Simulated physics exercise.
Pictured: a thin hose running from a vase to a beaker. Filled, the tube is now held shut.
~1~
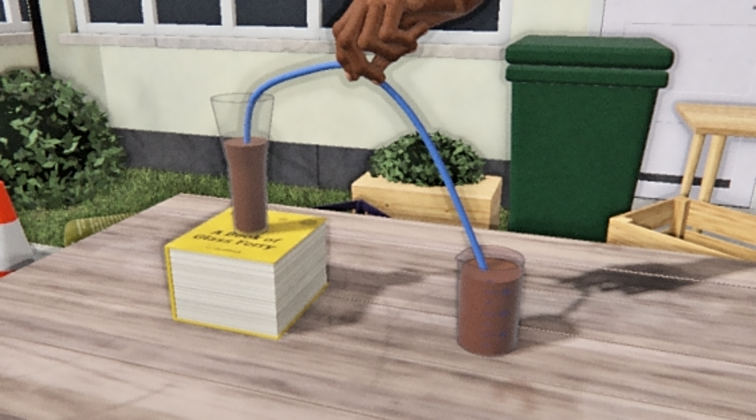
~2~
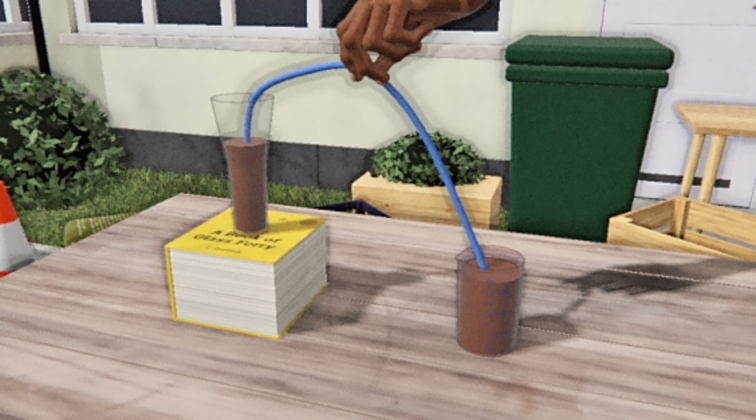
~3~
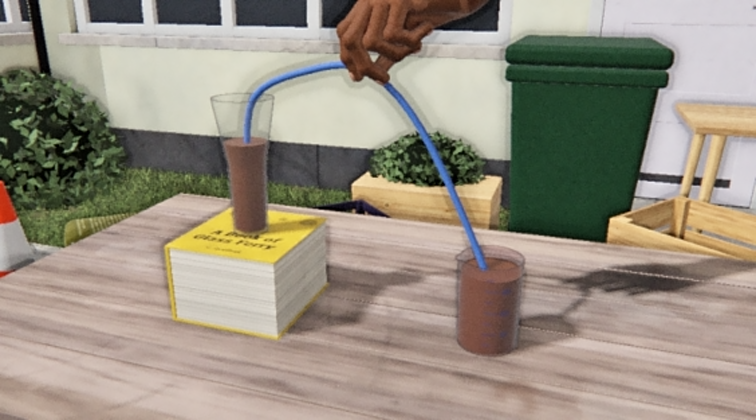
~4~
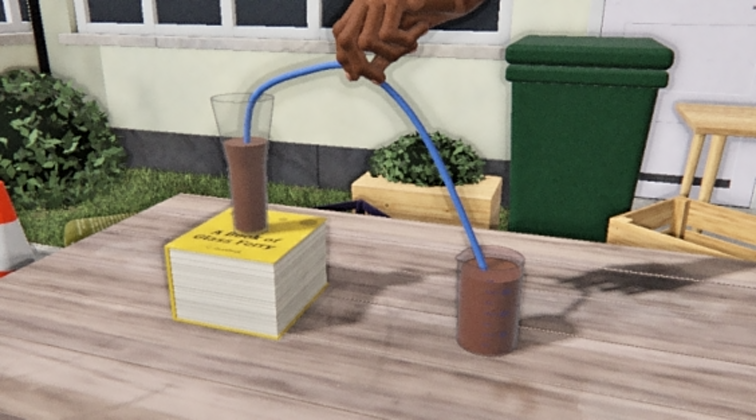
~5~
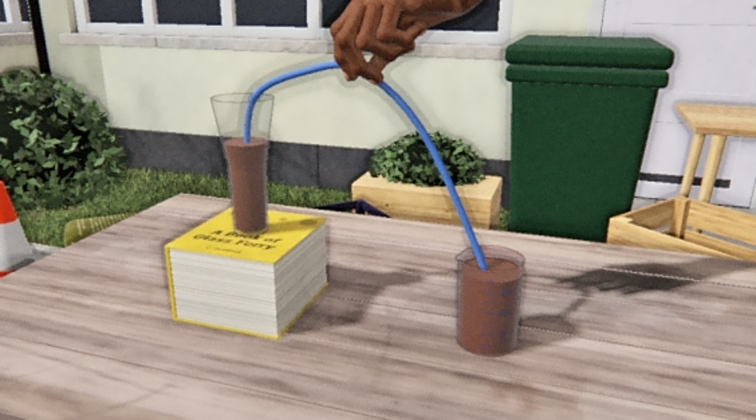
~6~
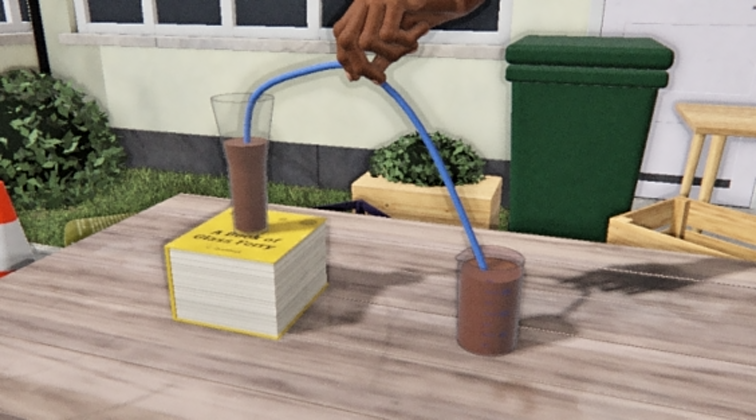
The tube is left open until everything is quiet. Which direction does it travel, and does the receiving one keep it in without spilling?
Cocoa goes - rightward, receiving - spills.
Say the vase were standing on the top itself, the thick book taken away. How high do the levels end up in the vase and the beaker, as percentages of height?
The first ends at 55 % of its height, the second at 90 %.
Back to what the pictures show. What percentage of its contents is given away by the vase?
About 90 %.
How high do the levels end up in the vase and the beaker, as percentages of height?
It works out to around 10 per cent and then around 100 per cent.
Next, the vase is about half full; the beaker is nearly full.
After that, the vase is about a quarter full; the beaker is full to the brim; the lower one has run over.
Finally, the vase is nearly empty; the beaker is full to the brim; the lower one has run over.
